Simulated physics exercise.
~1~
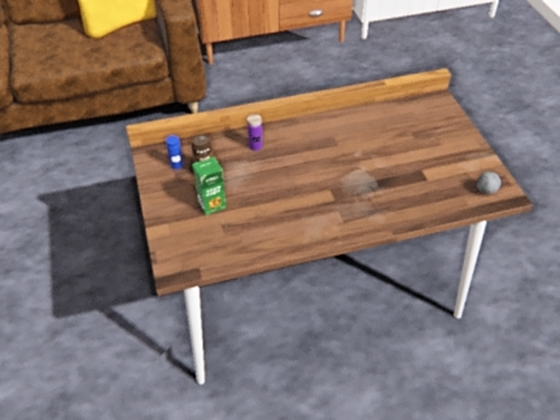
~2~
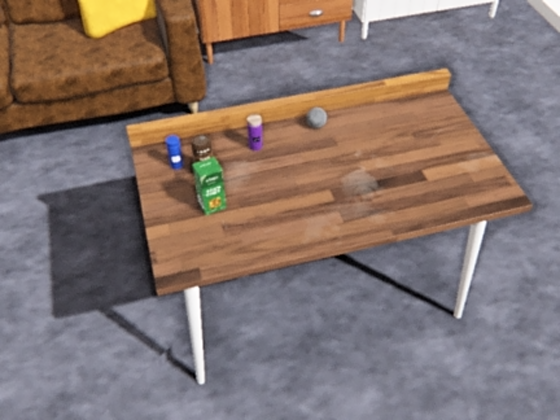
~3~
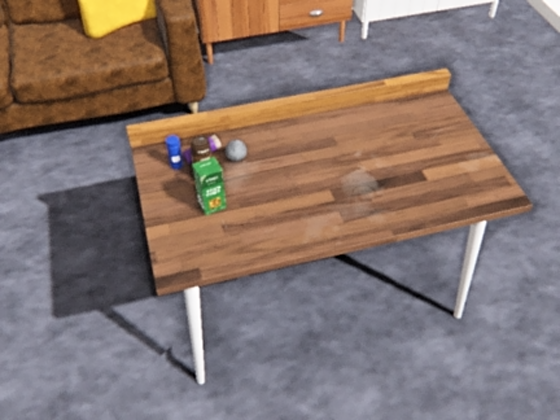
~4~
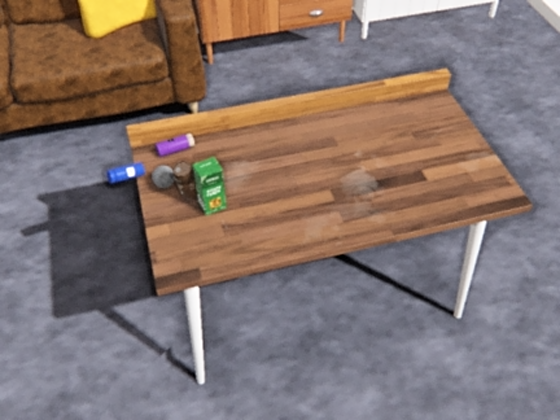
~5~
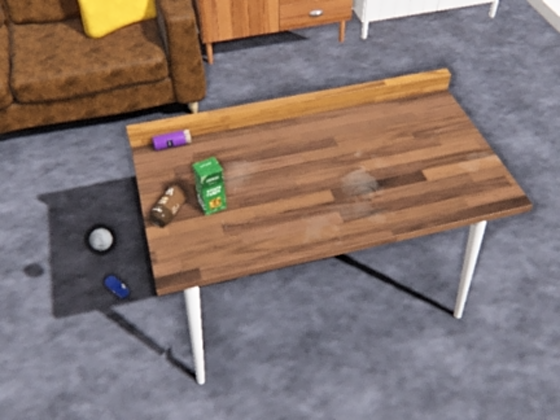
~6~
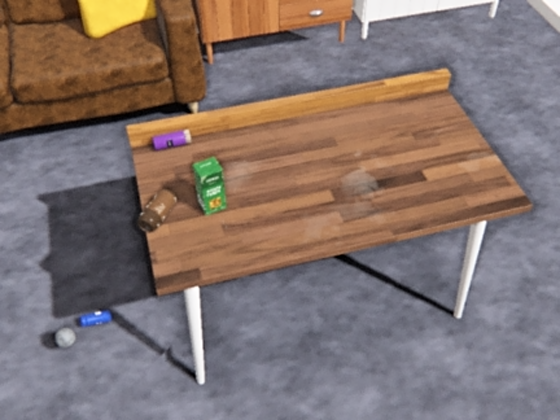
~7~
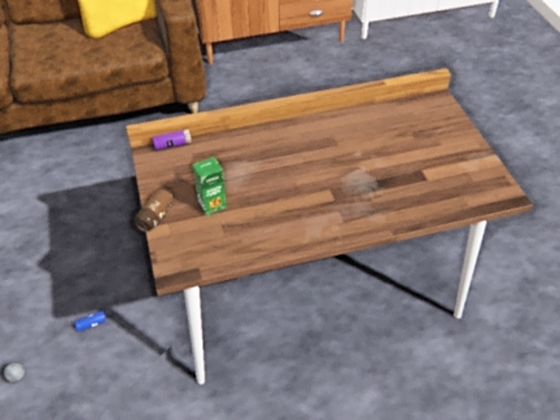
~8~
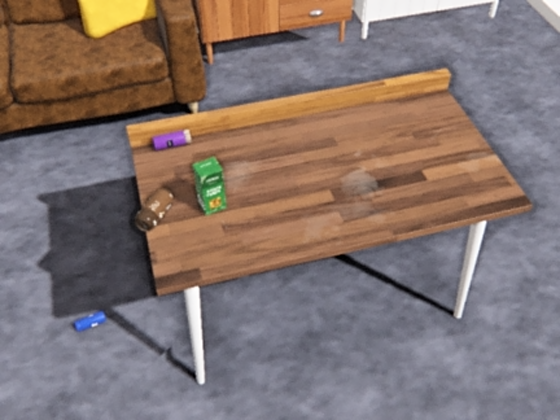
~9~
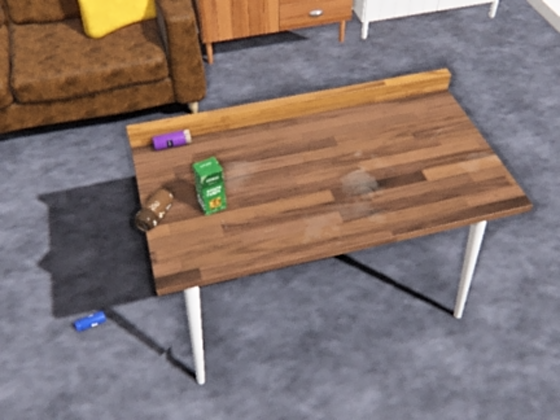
At first, a grey ball sits near the right end of a wooden table, with a blue shaker, a brown can, a purple shaker and a green carton standing toward the left. The ball rolls left at a slant to the rail along the far side, then carries on toward the group. The purple shaker tips over and moves left, and the blue shaker goes off the left edge as the brown can leans. The ball drops to the floor too and rolls out of view. Finally, the blue shaker lies on the floor, the can and purple shaker lie on the table, and the carton still stands.
